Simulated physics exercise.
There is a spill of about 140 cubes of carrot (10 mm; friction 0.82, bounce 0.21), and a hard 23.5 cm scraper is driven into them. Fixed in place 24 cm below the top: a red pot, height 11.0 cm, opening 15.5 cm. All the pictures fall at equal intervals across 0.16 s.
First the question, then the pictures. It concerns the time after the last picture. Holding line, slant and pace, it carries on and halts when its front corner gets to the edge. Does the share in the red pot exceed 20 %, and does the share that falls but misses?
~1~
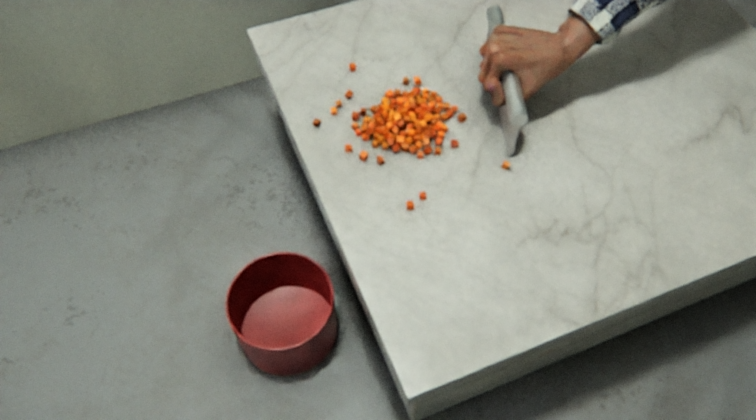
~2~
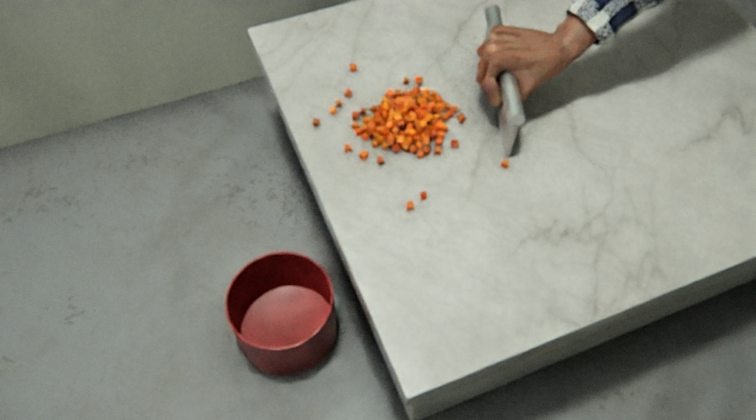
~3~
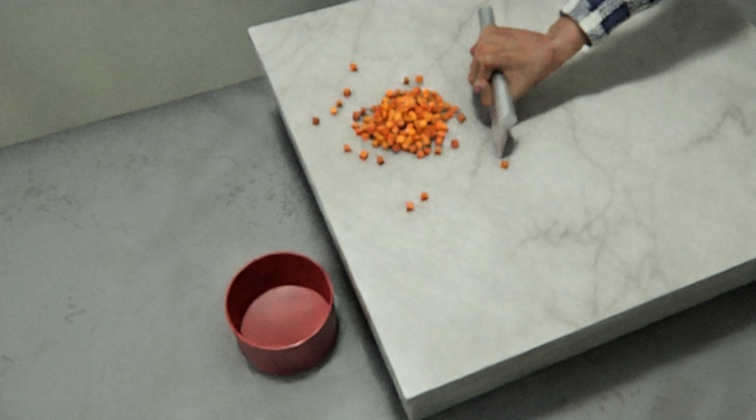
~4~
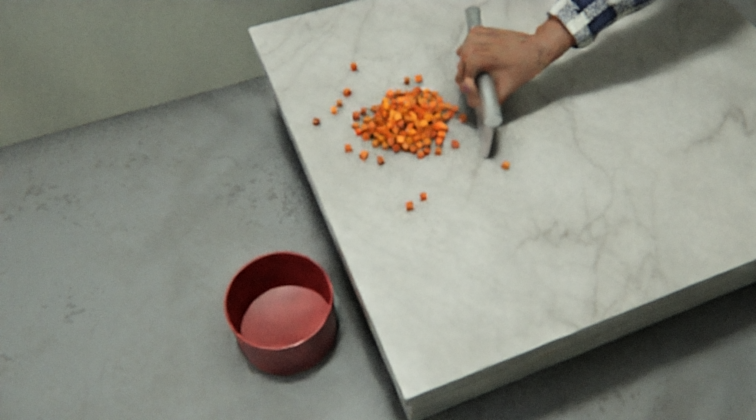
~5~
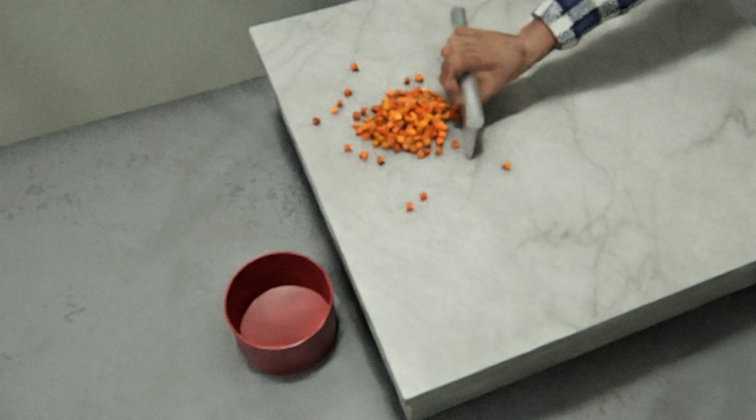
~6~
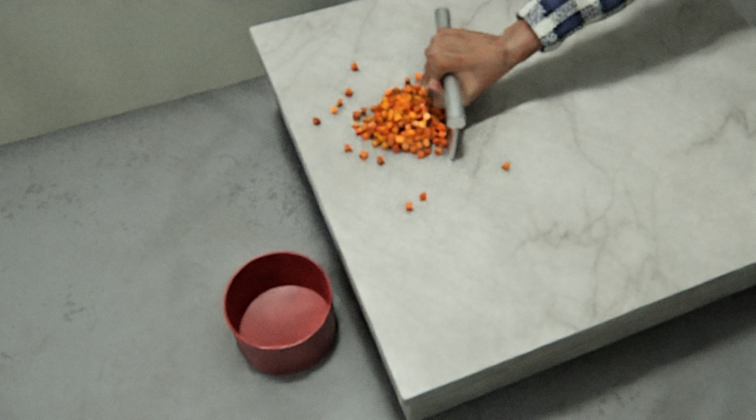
Red pot: It does not, missed: It does.
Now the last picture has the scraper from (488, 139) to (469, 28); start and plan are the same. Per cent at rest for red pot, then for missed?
Red pot: 0; missed: 40.
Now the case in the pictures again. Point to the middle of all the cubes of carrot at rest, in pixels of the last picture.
At about (241, 216).
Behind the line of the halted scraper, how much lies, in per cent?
About 10 in a hundred.
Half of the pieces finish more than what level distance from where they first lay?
That comes to some 30 cm.
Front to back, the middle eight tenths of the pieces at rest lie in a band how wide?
I'd put it at close to 26 cm, front to back.
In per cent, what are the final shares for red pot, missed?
Shares in per cent - red pot: 0; missed: 70.
Then, 0.19 s after the last picture, scraper 23 cm from its start, spill 20 cm wide; still on top 100 %.
Then, 0.37 s after the last picture, scraper 29 cm from its start, spill 24 cm wide; off the edge, not caught 50 %, still on top 50 %.
Then, 0.52 s after the last picture, scraper 29 cm from its start, spill 26 cm wide; off the edge, not caught 70 %, still on top 30 %.
In the end, red pot 0 %, fallen but missed 70 %, still on top 30 %.
